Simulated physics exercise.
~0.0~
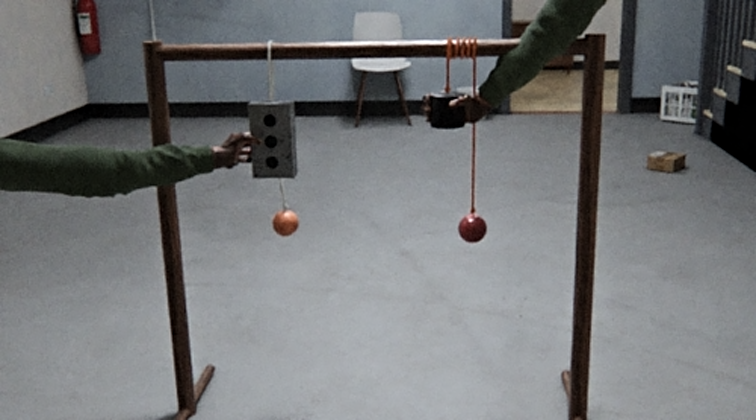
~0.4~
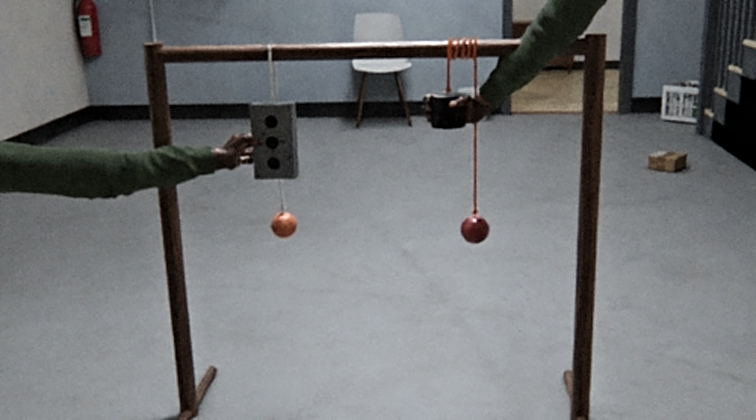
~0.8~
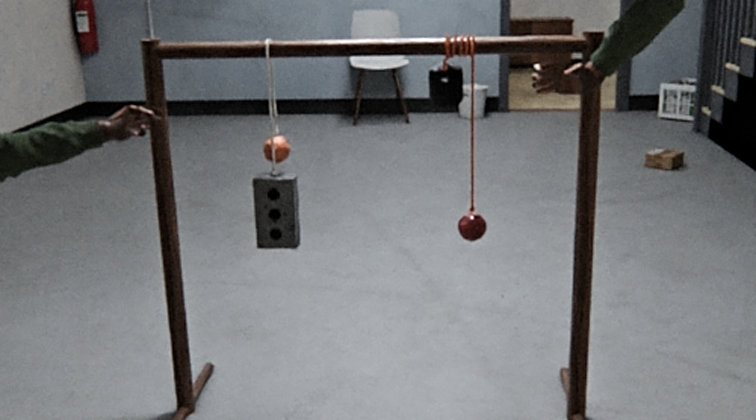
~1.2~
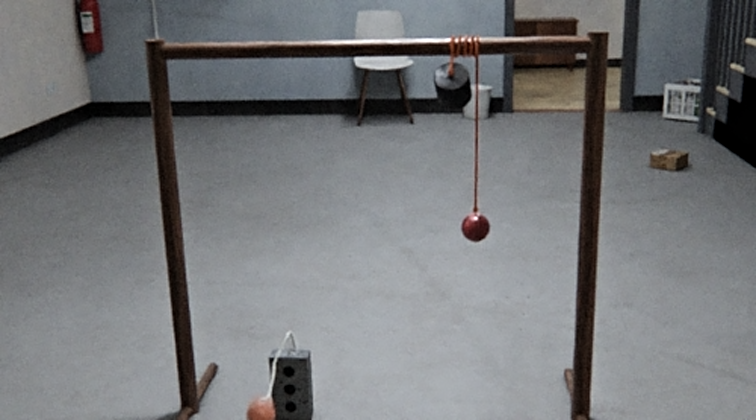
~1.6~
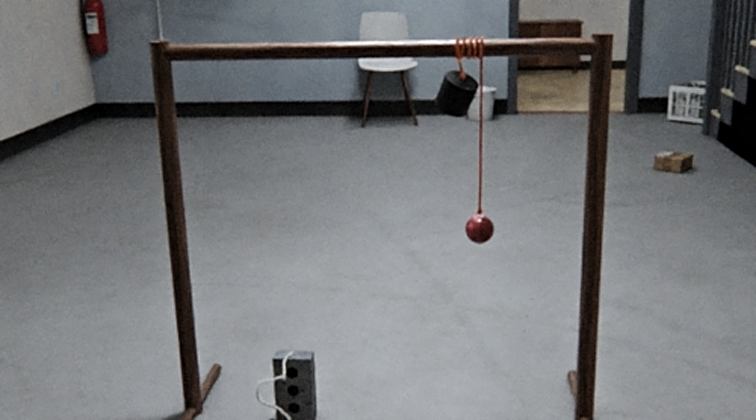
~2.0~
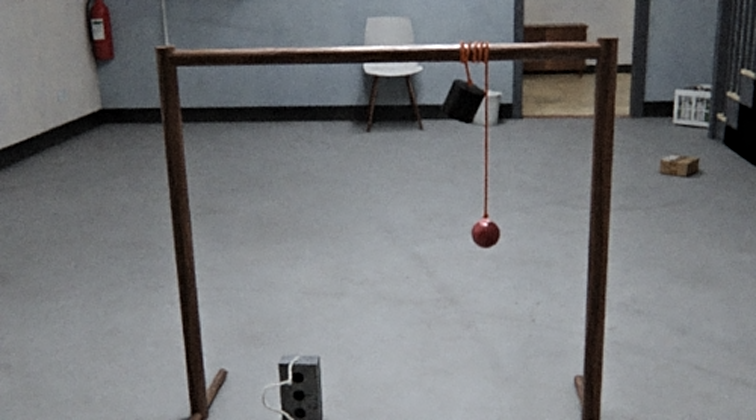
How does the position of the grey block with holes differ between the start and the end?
At the start it hangs below the left part of the rail with a hand on it. At the end it rests on the floor.
